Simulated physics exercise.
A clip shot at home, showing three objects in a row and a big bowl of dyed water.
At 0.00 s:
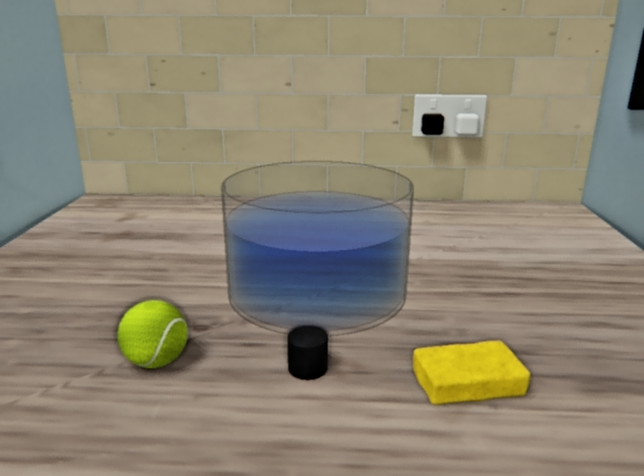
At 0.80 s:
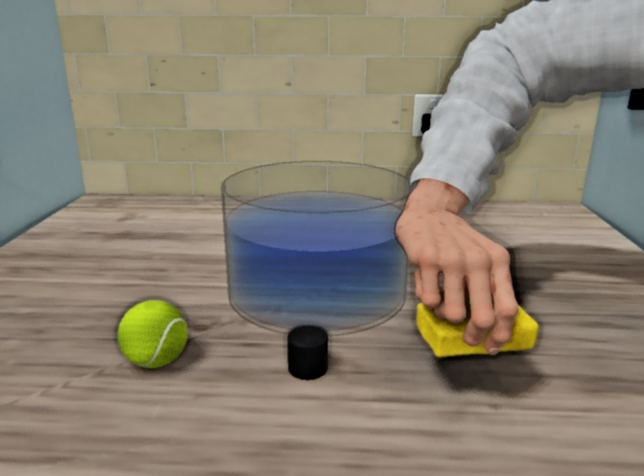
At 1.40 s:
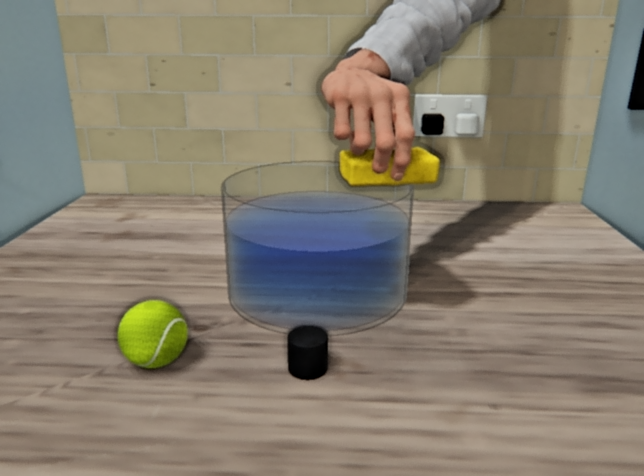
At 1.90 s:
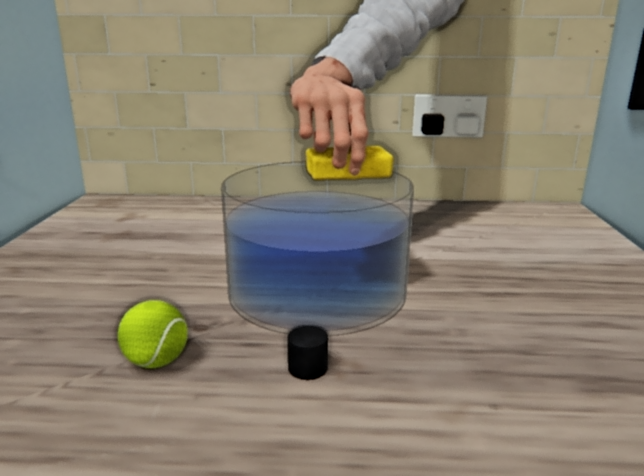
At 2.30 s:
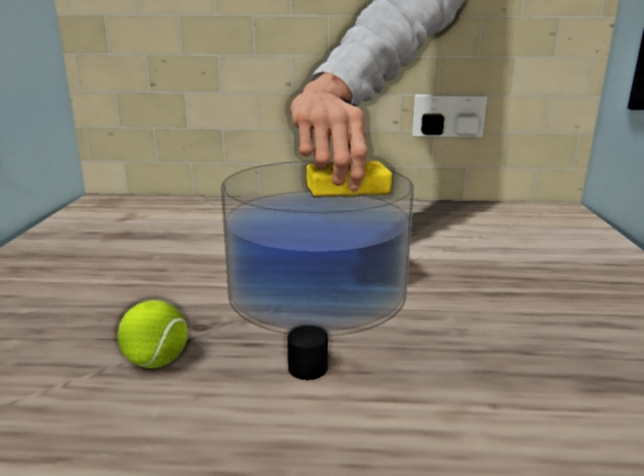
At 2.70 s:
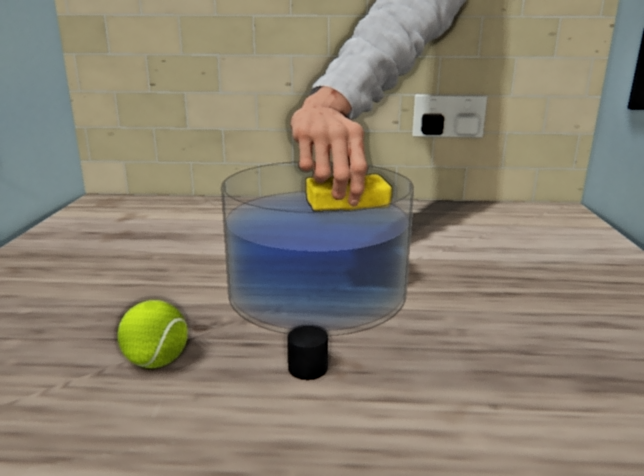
A big clear bowl of blue water stands on a wood-grain counter before a tan brick wall with a socket, seen from the front and slightly above by a still camera. In front are a yellow-green tennis ball at left, a small black cylinder in the middle and a yellow sponge at right. A grey-sleeved hand grasps the sponge, lifts it leftward over the bowl and lowers it close to the water.
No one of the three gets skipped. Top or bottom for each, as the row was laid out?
Okay - the left one won't go under, the middle one won't stay up, the right one won't go under.
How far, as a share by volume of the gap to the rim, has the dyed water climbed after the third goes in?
Some 8 per cent.
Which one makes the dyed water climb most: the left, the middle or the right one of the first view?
The first item in the row.
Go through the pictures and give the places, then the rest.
In the first picture, the row from the left; tennis ball (153, 334); iron weight (308, 352); sponge (469, 372).
In the second picture, a hand picks up the sponge; sponge (474, 325); iron weight (308, 352).
In the third picture, it is carried over; sponge (388, 166); tennis ball (153, 334).
In the fourth picture, it is above the big bowl; sponge (348, 163); iron weight (308, 352).
In the fifth picture, it comes down; sponge (348, 179); tennis ball (153, 334).
In the sixth picture, it is just over the surface; tennis ball (153, 334); iron weight (308, 352); sponge (347, 193).
Around 4.0 s, the sponge bobs at the top.
Around 8.0 s, the iron weight ends at the bottom.
Around 12.0 s, the tennis ball bobs at the top; afloat, tennis ball and sponge.
